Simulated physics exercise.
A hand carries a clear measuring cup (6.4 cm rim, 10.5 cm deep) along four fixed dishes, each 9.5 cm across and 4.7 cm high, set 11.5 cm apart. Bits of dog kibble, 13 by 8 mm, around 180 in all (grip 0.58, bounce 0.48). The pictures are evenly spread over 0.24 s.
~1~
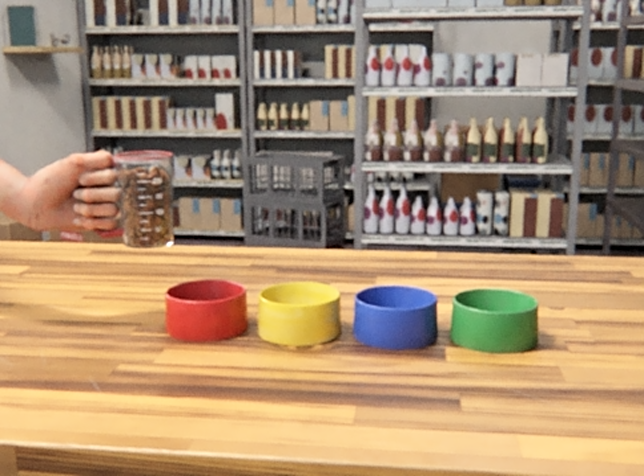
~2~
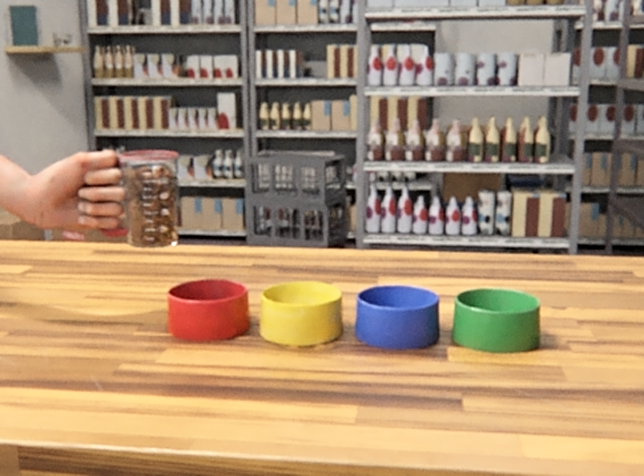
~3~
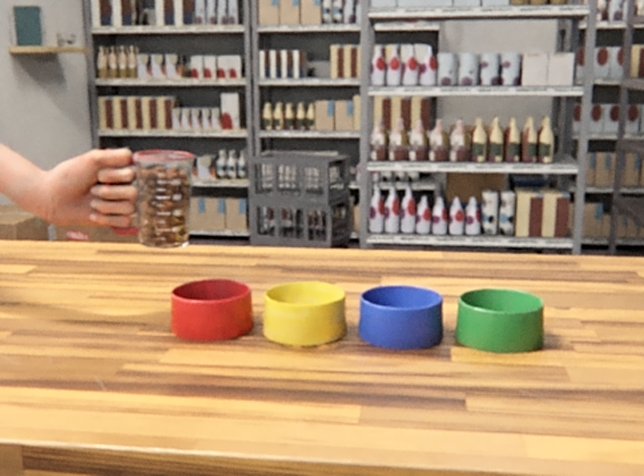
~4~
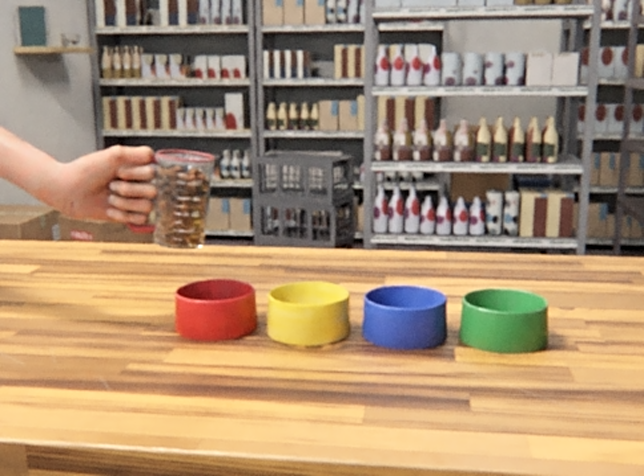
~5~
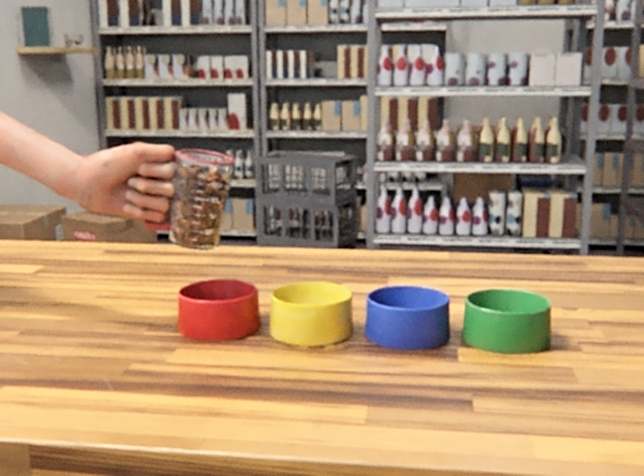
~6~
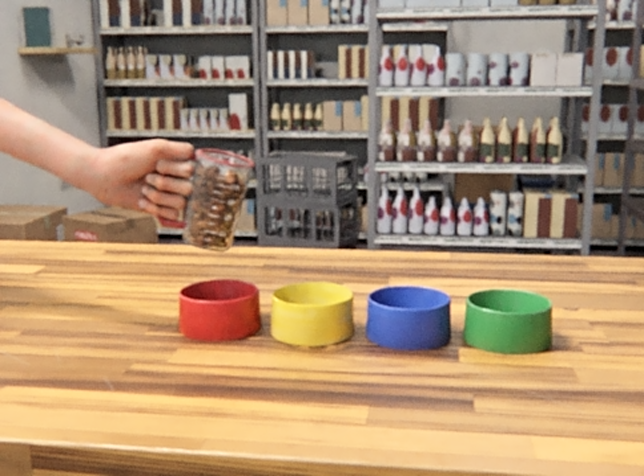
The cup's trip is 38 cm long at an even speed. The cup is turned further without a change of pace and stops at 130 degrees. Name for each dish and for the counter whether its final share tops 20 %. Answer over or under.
Red: Under, blue: Under, green: Over, yellow: Under, counter: Under.
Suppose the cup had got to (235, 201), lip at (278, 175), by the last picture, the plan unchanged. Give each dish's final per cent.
Red 0, blue 0, green 60, yellow 0.
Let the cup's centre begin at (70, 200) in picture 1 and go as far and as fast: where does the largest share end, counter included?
The winner: Blue.
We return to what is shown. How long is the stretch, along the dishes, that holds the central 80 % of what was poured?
About 6 cm.
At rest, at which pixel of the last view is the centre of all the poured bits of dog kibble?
Near (520, 323).
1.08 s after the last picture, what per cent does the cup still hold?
Some 85 per cent of the load.
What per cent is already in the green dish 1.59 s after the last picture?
About 90 per cent by then.
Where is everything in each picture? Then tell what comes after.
In the first picture, cup at (146, 200), tilt 0 degrees, lip at (170, 156), moved 0.0 cm; middle of the pieces at (151, 207); red dish at (206, 291); yellow dish at (300, 294); blue dish at (396, 297); green dish at (495, 300).
In the second picture, cup at (151, 199), tilt 1 degrees, lip at (176, 156), moved 0.4 cm; middle of the pieces at (156, 207).
In the third picture, cup at (164, 199), tilt 3 degrees, lip at (190, 158), moved 1.5 cm; middle of the pieces at (168, 207).
In the fourth picture, cup at (182, 200), tilt 7 degrees, lip at (212, 160), moved 3.2 cm; middle of the pieces at (186, 208).
In the fifth picture, cup at (200, 200), tilt 11 degrees, lip at (233, 163), moved 5.1 cm; middle of the pieces at (203, 208).
In the sixth picture, cup at (216, 201), tilt 15 degrees, lip at (252, 166), moved 6.9 cm; middle of the pieces at (219, 209); red dish at (219, 291); yellow dish at (313, 294); blue dish at (409, 298); green dish at (509, 301).
Then, 0.65 s after the last picture, tilt 69 degrees; cup holds 100 %.
Then, 1.08 s after the last picture, tilt 105 degrees; cup holds 85 %, green 5 %.
Then, 1.59 s after the last picture, tilt 130 degrees; cup holds 0 %, green 90 %.
In the end, red 0 %, blue 0 %, green 90 %, yellow 0 %, counter 10 %.
